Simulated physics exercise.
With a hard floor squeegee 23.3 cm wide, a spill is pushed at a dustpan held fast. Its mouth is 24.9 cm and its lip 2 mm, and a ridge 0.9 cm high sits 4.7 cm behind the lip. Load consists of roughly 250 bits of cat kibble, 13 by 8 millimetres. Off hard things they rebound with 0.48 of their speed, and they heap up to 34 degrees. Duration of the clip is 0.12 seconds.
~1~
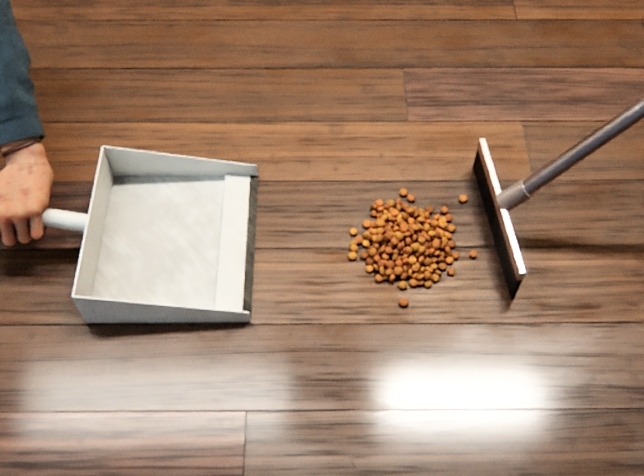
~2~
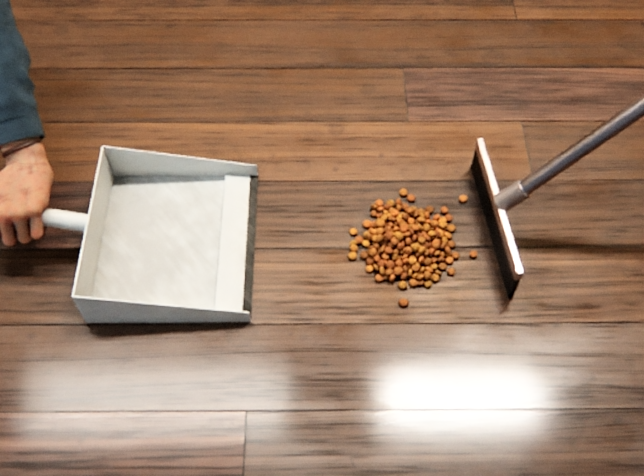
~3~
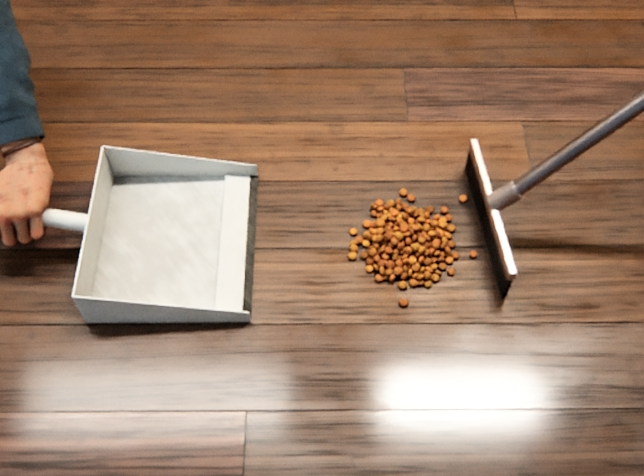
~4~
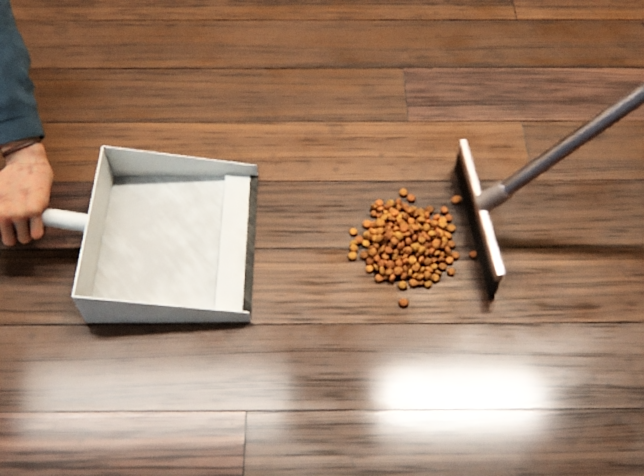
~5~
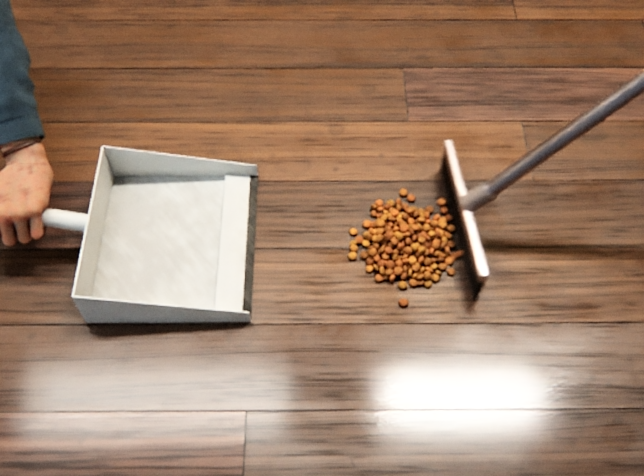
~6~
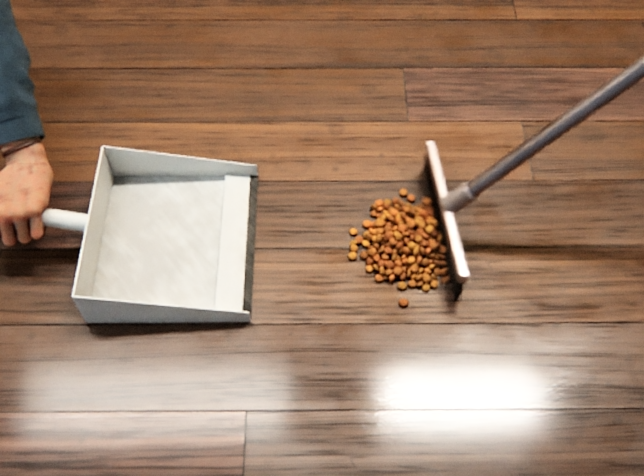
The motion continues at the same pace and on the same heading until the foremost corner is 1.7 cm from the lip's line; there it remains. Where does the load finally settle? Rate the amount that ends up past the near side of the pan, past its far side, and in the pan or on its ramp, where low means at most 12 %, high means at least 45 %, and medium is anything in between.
Near side - low, far side - low, pan - high.
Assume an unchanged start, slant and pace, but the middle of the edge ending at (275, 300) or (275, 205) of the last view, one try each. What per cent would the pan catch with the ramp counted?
Roughly 55 per cent for the first try and 50 per cent for the second.
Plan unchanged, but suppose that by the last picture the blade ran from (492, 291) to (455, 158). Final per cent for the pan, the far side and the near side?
Pan: 30, far side: 0, near side: 30.
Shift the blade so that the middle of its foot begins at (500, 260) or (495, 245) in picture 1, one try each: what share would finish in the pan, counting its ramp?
First try about 65 per cent, second about 65 per cent.
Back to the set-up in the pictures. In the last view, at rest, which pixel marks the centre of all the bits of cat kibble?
Roughly pixel (236, 255).
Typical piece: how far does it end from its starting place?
I'd say near 26 cm.
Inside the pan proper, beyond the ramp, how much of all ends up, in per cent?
Estimate: Close to 35 per cent of the total.
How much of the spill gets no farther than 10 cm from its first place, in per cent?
Around 0 per cent, give or take.
Then, 0.13 s after the last picture, middle of the blade 13 cm from the lip; 0 % over the lip, far side 0 %, near side 0 %.
Then, 0.21 s after the last picture, middle of the blade 6 cm from the lip; 0 % over the lip, far side 0 %, near side 5 %.
Then, 0.43 s after the last picture, middle of the blade 3 cm from the lip; 65 % over the lip, far side 0 %, near side 10 %.
In the end, near side 10 %, far side 0 %, pan 65 %, in front of the lip or behind the blade 25 %.
